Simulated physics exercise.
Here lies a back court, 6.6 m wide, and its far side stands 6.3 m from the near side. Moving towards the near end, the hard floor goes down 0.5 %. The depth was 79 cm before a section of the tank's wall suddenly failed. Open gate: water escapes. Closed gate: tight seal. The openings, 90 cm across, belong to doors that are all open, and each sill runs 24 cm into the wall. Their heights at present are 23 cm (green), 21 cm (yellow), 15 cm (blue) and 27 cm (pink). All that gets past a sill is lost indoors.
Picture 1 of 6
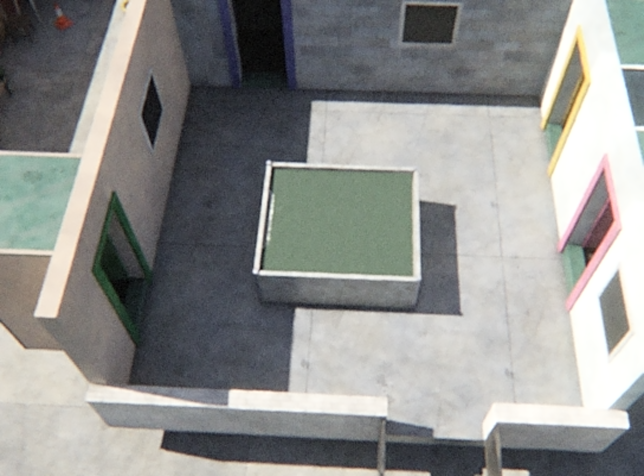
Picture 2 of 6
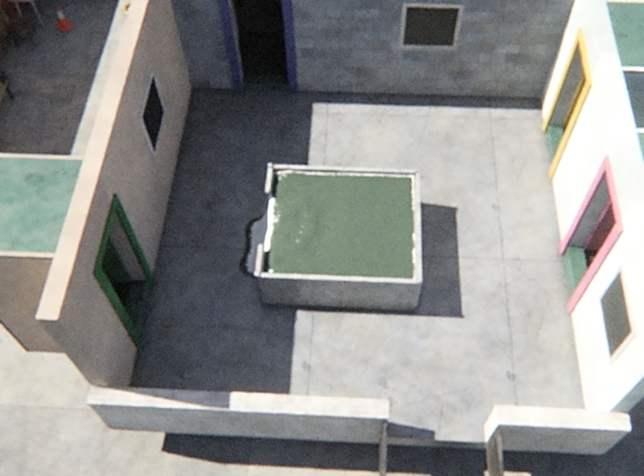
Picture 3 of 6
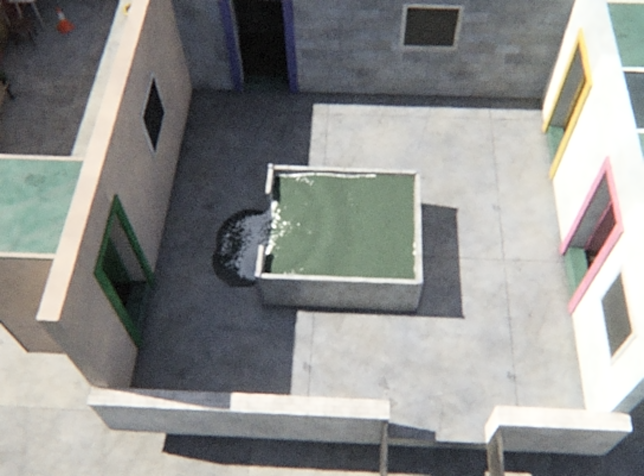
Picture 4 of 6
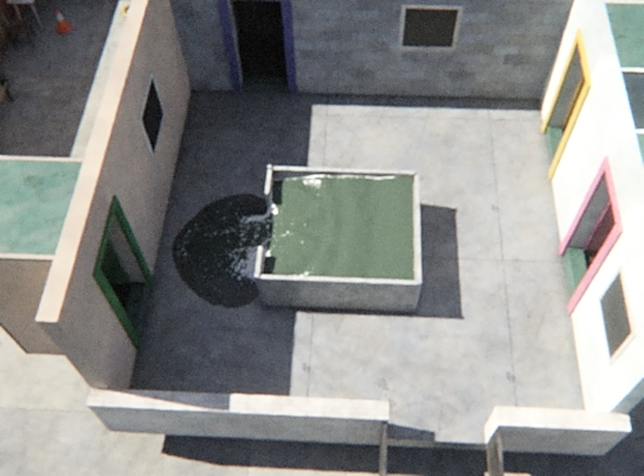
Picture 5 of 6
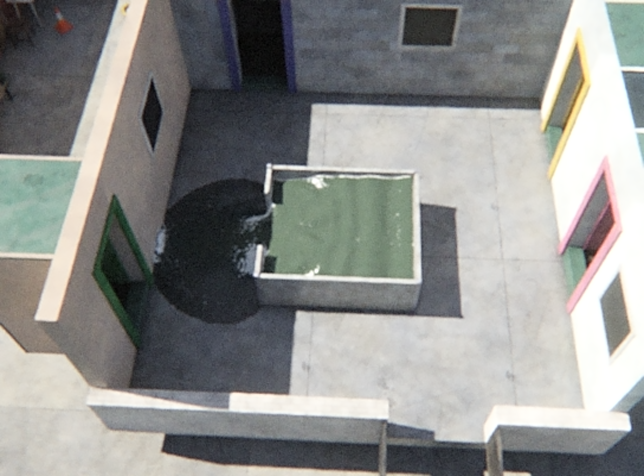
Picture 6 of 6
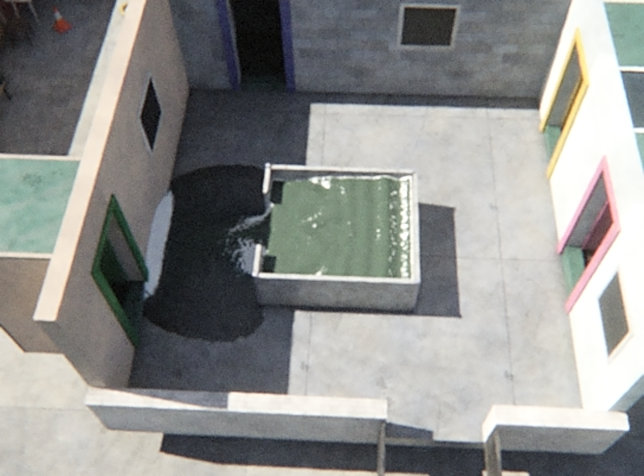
In a walled courtyard, water pours from the tank's left side and spreads across the floor.
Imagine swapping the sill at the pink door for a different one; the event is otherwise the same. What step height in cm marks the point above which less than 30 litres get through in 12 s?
The point is around 8.5 cm.
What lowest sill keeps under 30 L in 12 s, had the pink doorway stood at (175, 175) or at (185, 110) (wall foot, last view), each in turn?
About 18 cm, then about 19 cm.
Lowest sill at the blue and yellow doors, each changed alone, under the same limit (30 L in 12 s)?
Roughly 13.0 cm for the blue door and roughly 8.5 cm for the yellow door.
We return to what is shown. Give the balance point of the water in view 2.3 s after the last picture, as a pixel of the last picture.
About (269, 248).
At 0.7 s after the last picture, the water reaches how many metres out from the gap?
3.6 metres.
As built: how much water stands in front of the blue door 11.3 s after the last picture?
Some 5.5 centimetres.
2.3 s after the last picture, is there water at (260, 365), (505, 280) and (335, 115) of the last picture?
In that order: Under water, not reached, under water.
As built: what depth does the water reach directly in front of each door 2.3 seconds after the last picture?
In cm: Green 21, yellow 0, blue 20, pink 0.
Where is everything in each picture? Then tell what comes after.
In the first frame, still water, 79 cm deep, in the tank at (340, 221); the pink door at (584, 244) is dry.
In the second frame, the front is at (247, 270), 0.3 m from the gap at (269, 237); 0.3 m2 of floor is wet, 79 cm left at the back.
In the third frame, the front is at (219, 267), 0.8 m from the gap at (270, 240); 0.9 m2 of floor is wet, 79 cm left at the back.
In the fourth frame, water pours out at (269, 241) and has run 1.5 m, to (177, 250); about 8 cm deep outside, 79 cm at the back.
In the fifth frame, water pours out at (269, 240) and has run 1.8 m, to (153, 274); about 6 cm deep outside, 78 cm at the back.
In the sixth frame, the gap is at (267, 240), the front 2.0 m out at (170, 186); the back of the tank holds 69 cm; the pink door at (583, 246), 4.8 m from the gap, is still 4.8 m from the nearest water.
Then, 0.7 s after the last picture water covers 20 % of the floor, deepest (46 cm) near (159, 239); it has not reached the pink door.
Then, 2.3 s after the last picture water covers 40 % of the floor, deepest (36 cm) near (124, 408); it has not reached the pink door.
Then, 11.3 s after the last picture water covers 100 % of the floor, deepest (13 cm) near (569, 357); 10 cm at the pink door, 0 litres in over its 27 cm sill.
At the pink door as built, the water peaked near 14 cm, 7.3 s after the last picture.
Run again over the same 12 s with other heights there, 62 litres in over 6.5 cm, 11 litres over 10.5 cm. The limit of 30 litres is kept from about 8.5 cm up.
